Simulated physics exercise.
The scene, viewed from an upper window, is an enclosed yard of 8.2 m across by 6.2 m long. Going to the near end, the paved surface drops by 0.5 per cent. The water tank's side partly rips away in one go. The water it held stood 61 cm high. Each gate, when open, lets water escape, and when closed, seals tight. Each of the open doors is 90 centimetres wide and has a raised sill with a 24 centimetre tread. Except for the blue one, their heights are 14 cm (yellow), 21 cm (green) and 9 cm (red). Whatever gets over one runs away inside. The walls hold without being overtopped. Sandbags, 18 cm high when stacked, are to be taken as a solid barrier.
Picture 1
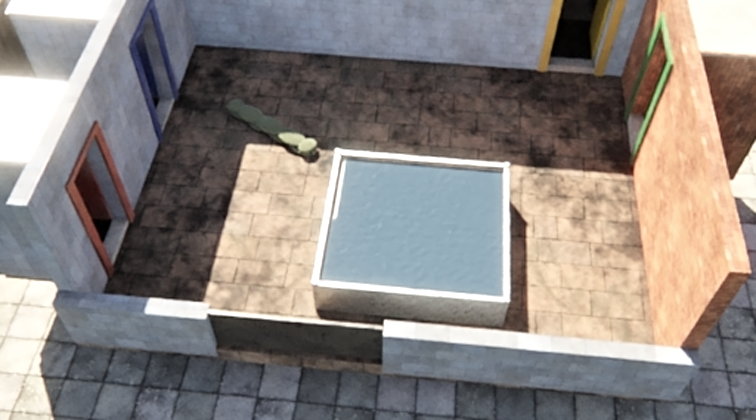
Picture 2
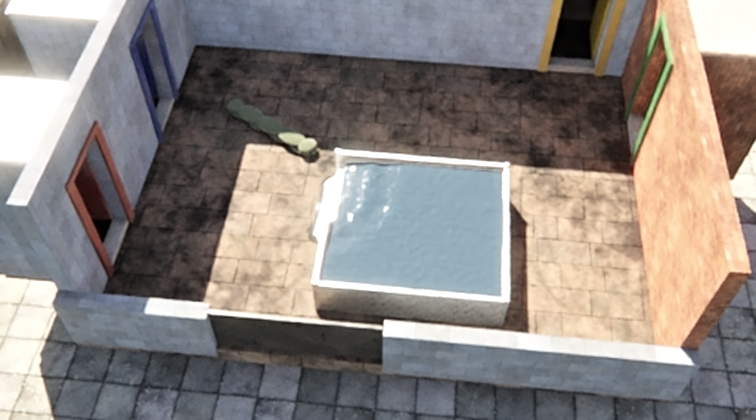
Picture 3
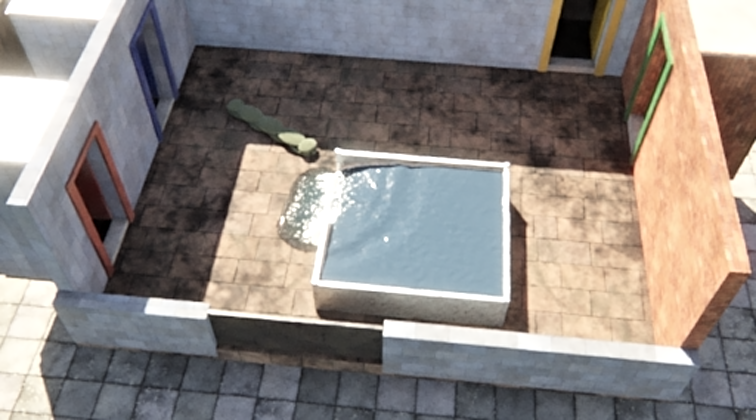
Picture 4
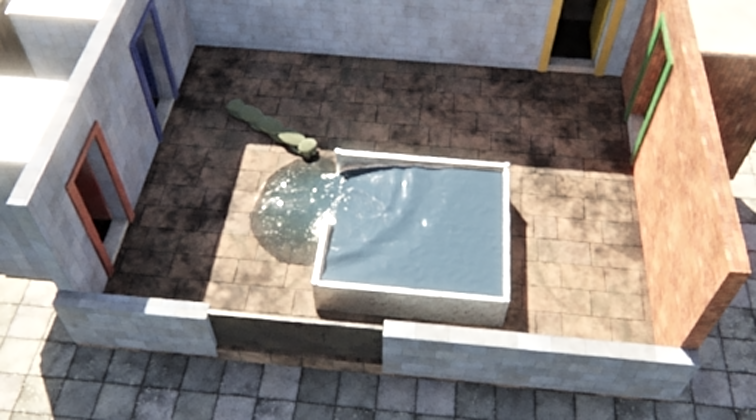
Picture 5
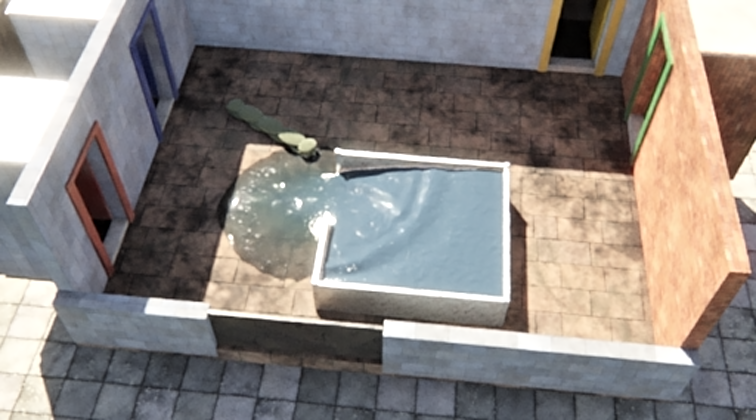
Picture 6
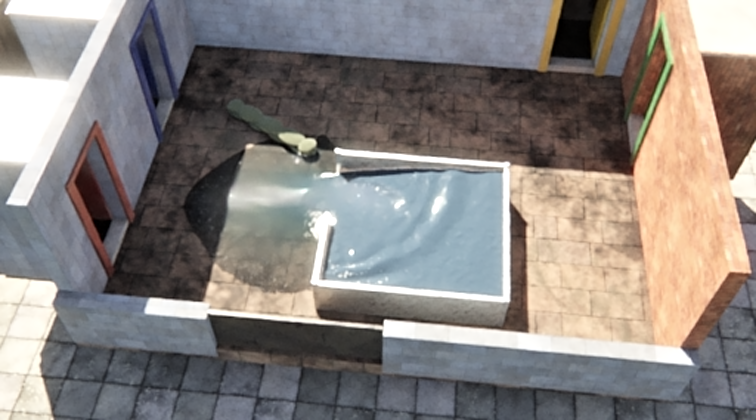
Water burst through the left side of a raised tank in a walled, paved yard, then fanned out across the paving towards the left wall while ripples crossed the water still inside.
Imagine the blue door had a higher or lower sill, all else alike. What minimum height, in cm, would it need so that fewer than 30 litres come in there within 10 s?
About 22 cm.
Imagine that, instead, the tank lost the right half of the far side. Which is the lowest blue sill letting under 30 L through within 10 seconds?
Close to 7.0 cm at the least.
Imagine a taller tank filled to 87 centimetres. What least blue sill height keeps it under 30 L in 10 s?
The step needs to be some 33 cm.
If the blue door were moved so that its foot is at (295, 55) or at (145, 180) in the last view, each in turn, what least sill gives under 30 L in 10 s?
Around 6.5 and 23 cm respectively.
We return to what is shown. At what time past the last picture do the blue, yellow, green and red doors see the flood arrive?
Times: Blue 0.8 s, yellow 6.0 s, green 7.5 s, red 0.5 s.
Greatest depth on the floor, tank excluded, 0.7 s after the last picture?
Max depth: Around 35 cm.
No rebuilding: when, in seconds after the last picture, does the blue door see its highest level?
Some 1.8 s, more or less.
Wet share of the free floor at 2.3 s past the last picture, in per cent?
30 %.
Then, 0.7 s after the last picture water covers 25 % of the floor, deepest (35 cm) near (326, 196); it has not reached the blue door.
Then, 2.3 s after the last picture water covers 30 % of the floor, deepest (36 cm) near (93, 322); 26 cm at the blue door, 113 litres in over its 8 cm sill.
Then, 9.3 s after the last picture water covers 95 % of the floor, deepest (14 cm) near (93, 322); 12 cm at the blue door, 303 litres in over its 8 cm sill.
At the blue door as built, the water peaked near 27 cm, 1.9 s after the last picture.
Run again over the same 10 s with other heights there, 41 litres in over 20.5 cm, 18 litres over 24 cm. The limit of 30 litres is kept from about 22 cm up.
